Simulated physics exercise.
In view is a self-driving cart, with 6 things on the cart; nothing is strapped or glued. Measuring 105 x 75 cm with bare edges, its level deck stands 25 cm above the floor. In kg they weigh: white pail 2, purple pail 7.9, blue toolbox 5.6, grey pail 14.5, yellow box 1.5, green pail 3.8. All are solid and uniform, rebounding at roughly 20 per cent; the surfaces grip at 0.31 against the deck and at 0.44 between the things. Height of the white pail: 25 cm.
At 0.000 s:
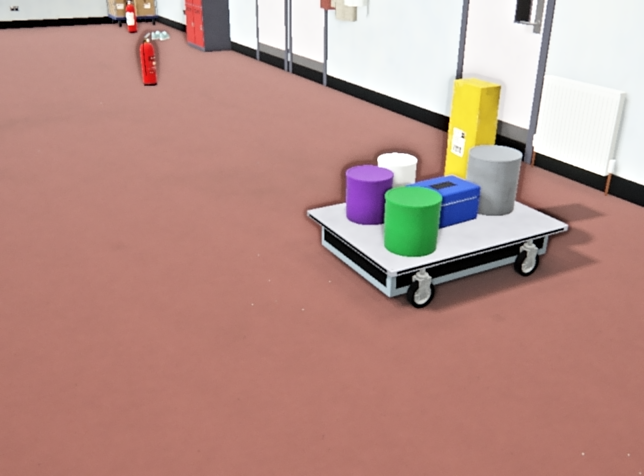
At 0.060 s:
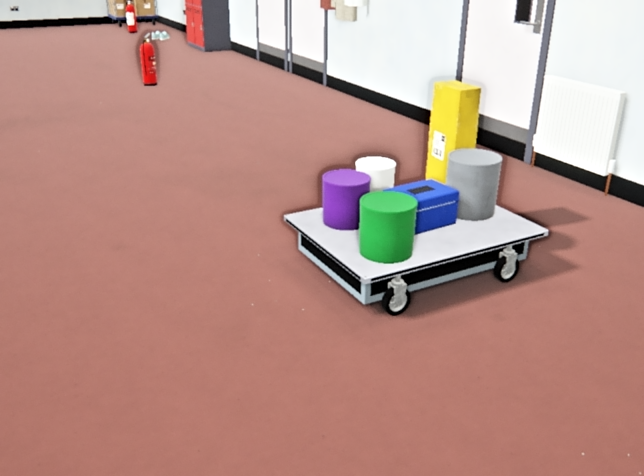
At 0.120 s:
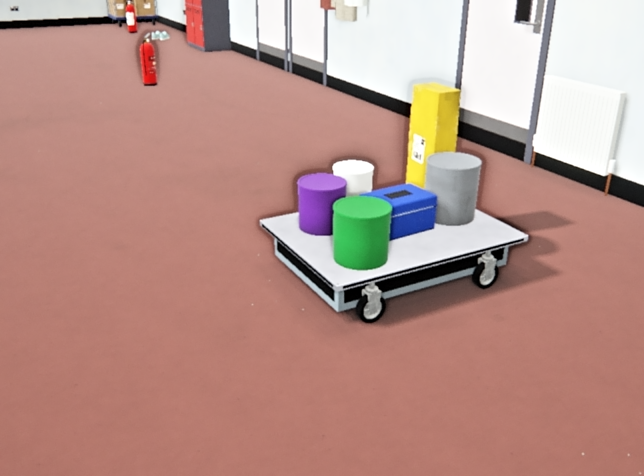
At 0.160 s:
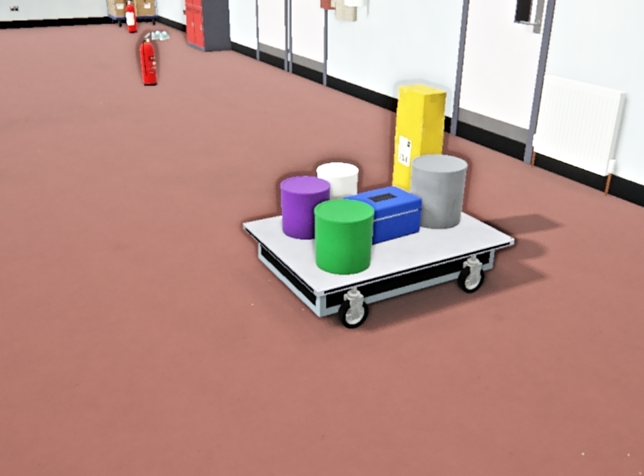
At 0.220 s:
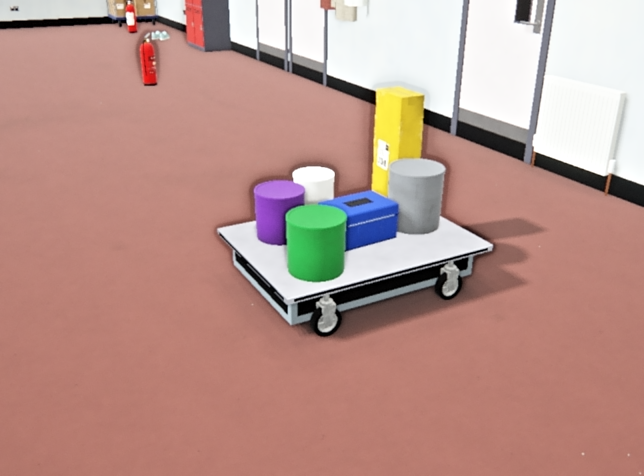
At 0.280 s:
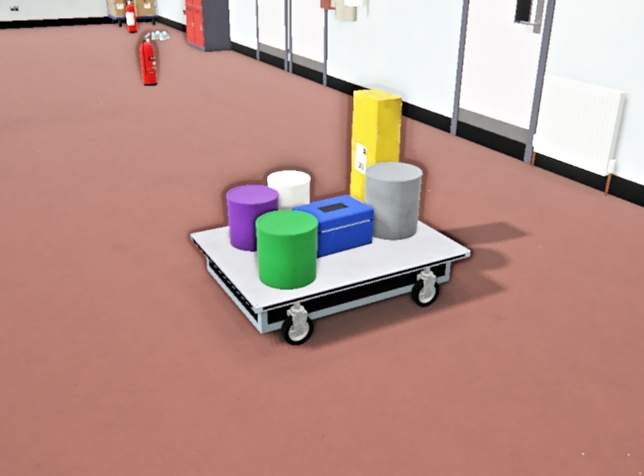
A flat cart carrying colourful pails, a blue toolbox and a tall yellow box rolls steadily leftward across a reddish floor.
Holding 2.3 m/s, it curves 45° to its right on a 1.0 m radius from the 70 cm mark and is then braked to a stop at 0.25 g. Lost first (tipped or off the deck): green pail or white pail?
Lost first: The former.
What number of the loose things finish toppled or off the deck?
The number here is 4.
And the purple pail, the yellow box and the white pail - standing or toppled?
Final state - purple pail: Goes over; yellow box: Goes over; white pail: Remains on its base.
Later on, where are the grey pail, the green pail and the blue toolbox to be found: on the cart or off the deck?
Afterwards, the grey pail stays on its support, the green pail leaves its support, and the blue toolbox leaves its support.
By 0.58 s, cart has run 133 cm, turned 28°; green pail now off the deck; white pail 22 cm from its spot near (157, 218); purple pail 32 cm from its spot.
By 0.88 s, cart has run 201 cm, turned 45°; purple pail and blue toolbox now off the deck; white pail 43 cm from its spot near (24, 213); grey pail 20 cm from its spot.
By 1.48 s, cart has run 280 cm, turned 45°; white pail 43 cm from its spot; yellow box tilted 16°; grey pail 23 cm from its spot.
When it is over (2.5 s), off the deck, purple pail, blue toolbox and green pail; lying over on the cart, yellow box; not toppled but over 10 cm from the start, white pail and grey pail. Green pail went at 0.50 s; white pail was never lost.
